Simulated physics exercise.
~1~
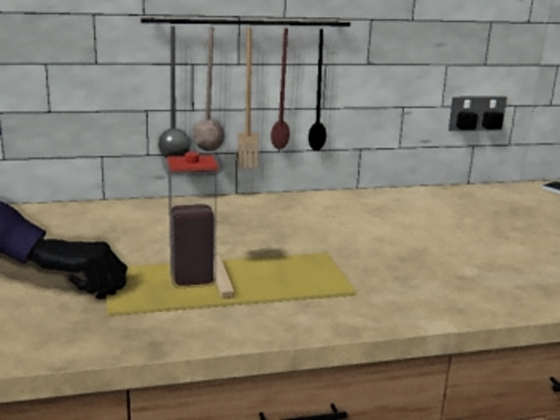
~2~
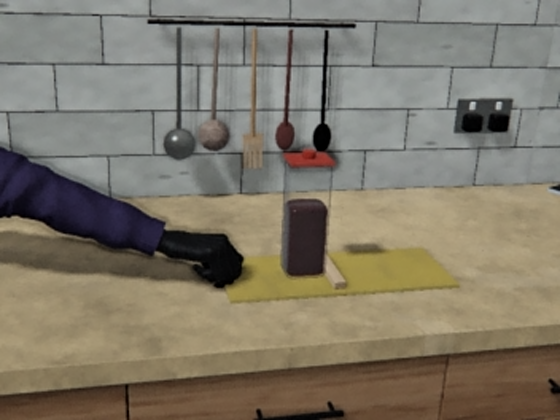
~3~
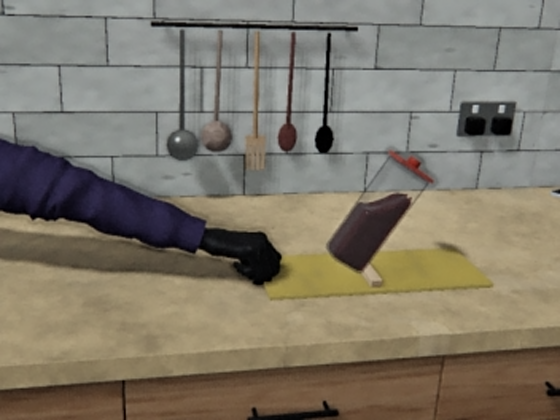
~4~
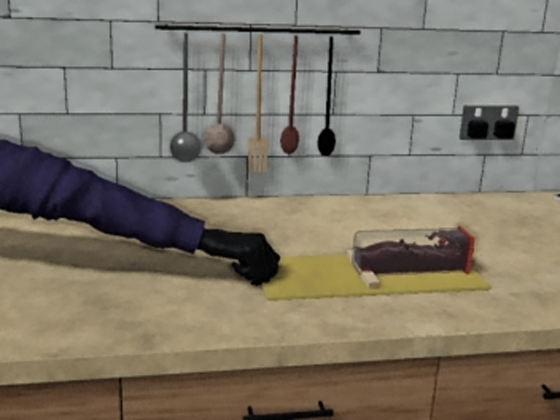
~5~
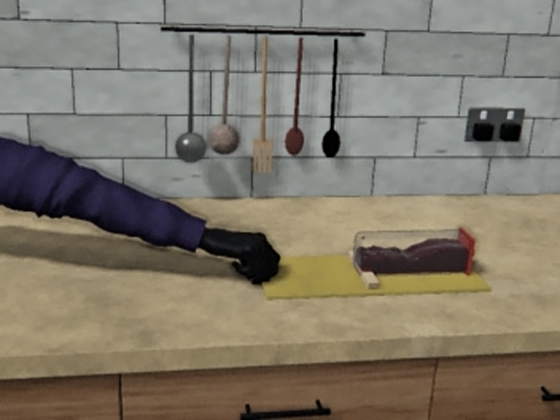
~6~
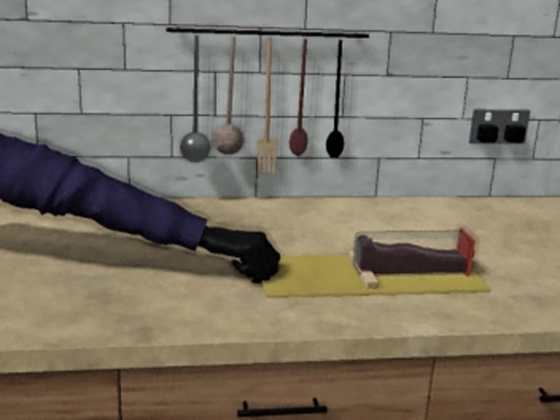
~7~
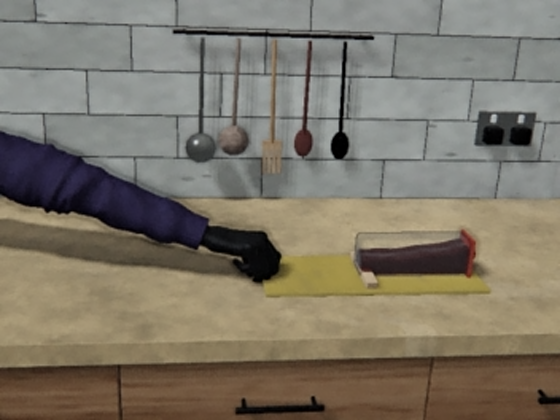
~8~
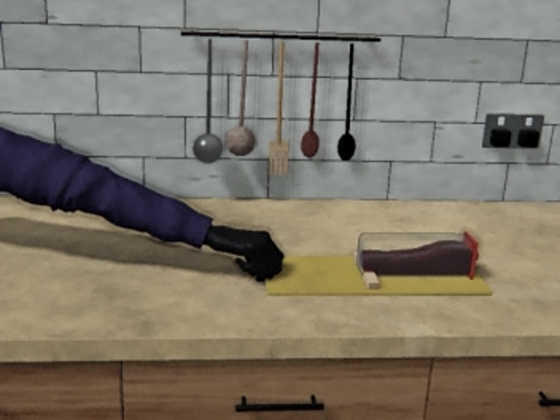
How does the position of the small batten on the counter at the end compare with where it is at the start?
At the end the batten is farther to the right along the counter than at the start, still resting on the yellow board.
